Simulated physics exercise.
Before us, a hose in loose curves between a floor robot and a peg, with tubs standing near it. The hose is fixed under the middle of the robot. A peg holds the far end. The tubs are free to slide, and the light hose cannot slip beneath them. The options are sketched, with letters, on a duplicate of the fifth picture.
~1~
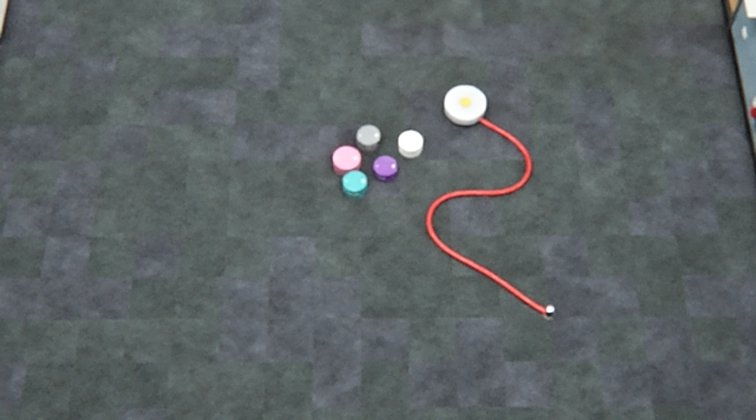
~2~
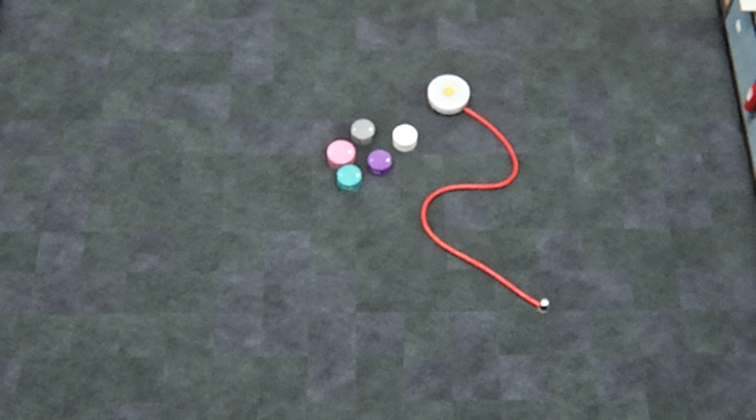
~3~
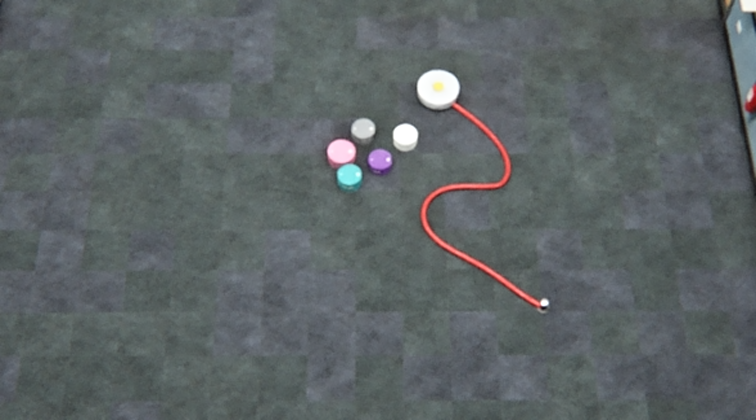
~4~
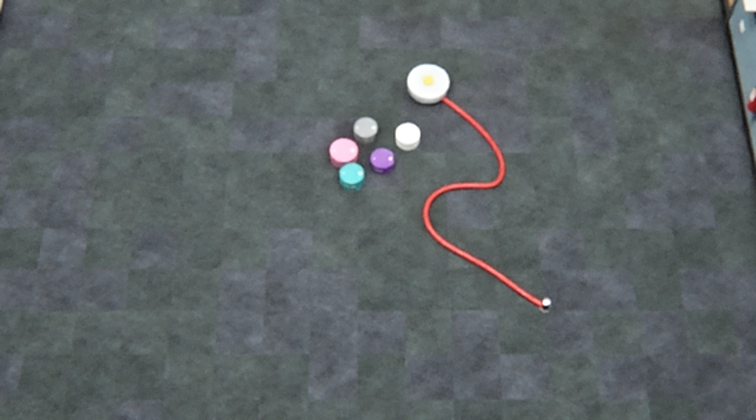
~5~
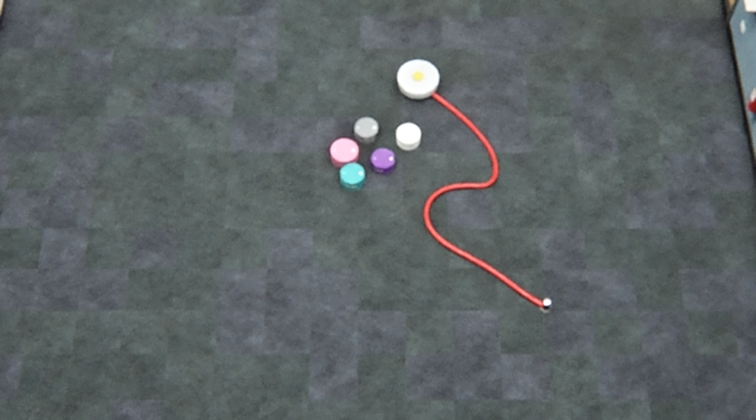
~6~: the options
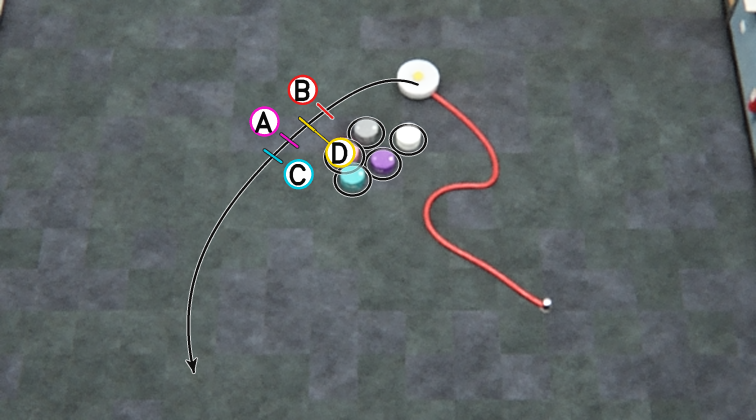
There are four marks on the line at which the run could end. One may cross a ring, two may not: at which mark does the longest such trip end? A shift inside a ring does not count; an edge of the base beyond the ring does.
It should halt at C.
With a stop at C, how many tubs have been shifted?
The count is none.
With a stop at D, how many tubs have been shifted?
The count is none.
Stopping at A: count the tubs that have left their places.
The count is none.
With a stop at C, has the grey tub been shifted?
No.
On the marked copy, A at (289, 141); B at (325, 111); C at (273, 156); D at (307, 125); the route from (418, 85) via (252, 179) to (194, 372).
With C. Early on, robot (359, 86).
Further on, robot (310, 119).
At the end, robot (272, 152); none over the rings.
As for the rest, A is within the limit but short; B is within the limit but short; D is within the limit but short.
